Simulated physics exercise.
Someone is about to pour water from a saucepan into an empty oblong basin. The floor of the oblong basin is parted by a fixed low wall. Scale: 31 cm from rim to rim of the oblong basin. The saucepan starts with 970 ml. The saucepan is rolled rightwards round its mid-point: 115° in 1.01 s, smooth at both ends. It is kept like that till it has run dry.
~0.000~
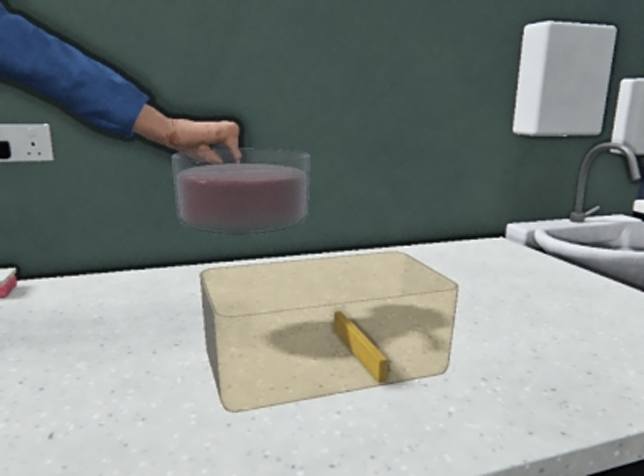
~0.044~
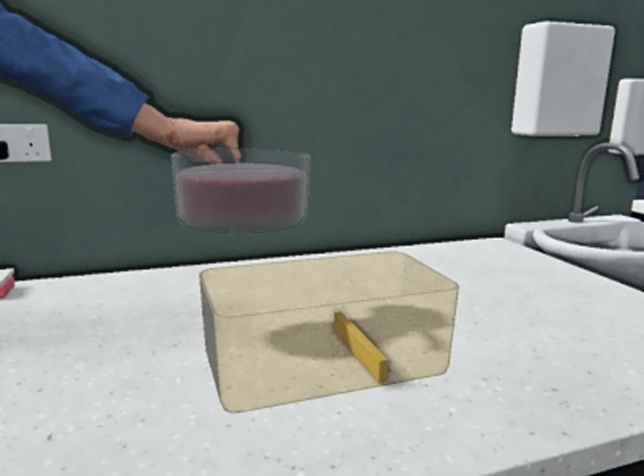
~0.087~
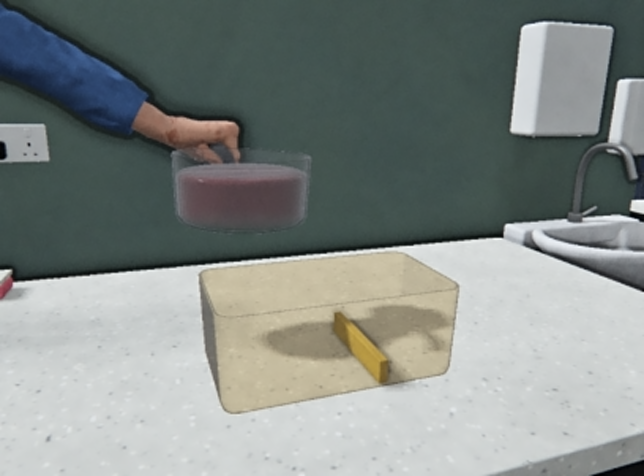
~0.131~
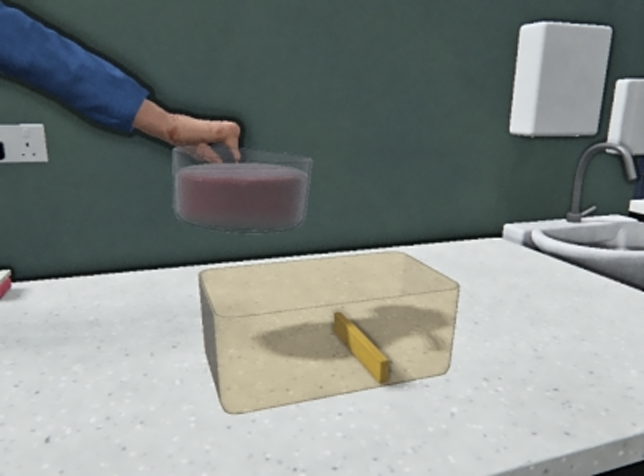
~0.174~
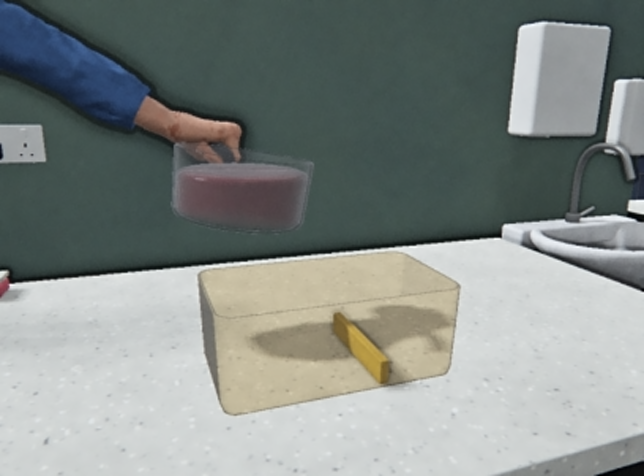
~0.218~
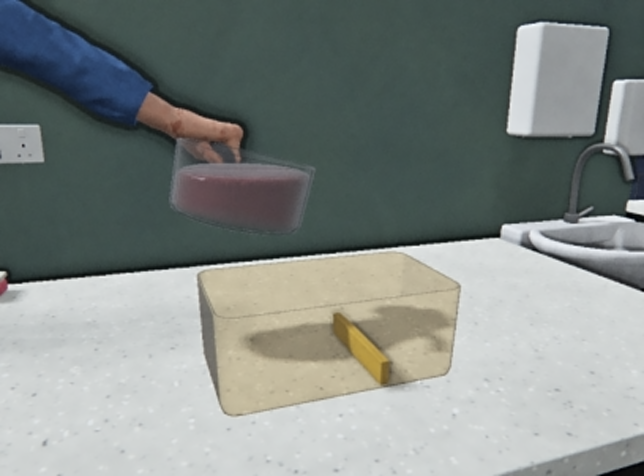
A hand held a clear round container of reddish liquid above an empty oblong basin on a speckled counter, keeping it almost level at first, then tilted it slightly to the right.
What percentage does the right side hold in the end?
The far part has some 30 per cent.
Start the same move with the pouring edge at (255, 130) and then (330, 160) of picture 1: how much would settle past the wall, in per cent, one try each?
In turn about 20 and 45 per cent.
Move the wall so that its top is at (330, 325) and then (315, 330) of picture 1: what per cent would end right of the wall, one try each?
First 60, then 75 per cent.
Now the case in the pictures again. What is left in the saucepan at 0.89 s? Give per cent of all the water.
Some 6 per cent.
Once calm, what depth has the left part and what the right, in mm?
Some 20 mm on the left and 20 mm on the right.
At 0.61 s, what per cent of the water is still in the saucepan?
Some 50 per cent.
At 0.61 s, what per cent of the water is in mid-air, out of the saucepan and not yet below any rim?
Some 34 per cent.
After 0.61 s the tilt is 75° and 49 per cent is still to pour, 11 is left of the wall and 5 right of it.
After 0.89 s the tilt is 111° and 6 per cent is still to pour, 59 is left of the wall and 28 right of it.
After 1.19 s the tilt is 115° and 0 per cent is still to pour, 68 is left of the wall and 30 right of it.
After 1.51 s the tilt is 115° and 0 per cent is still to pour, 68 is left of the wall and 30 right of it.
In the end 68 per cent lies left of the wall, 30 right of it and 2 outside.
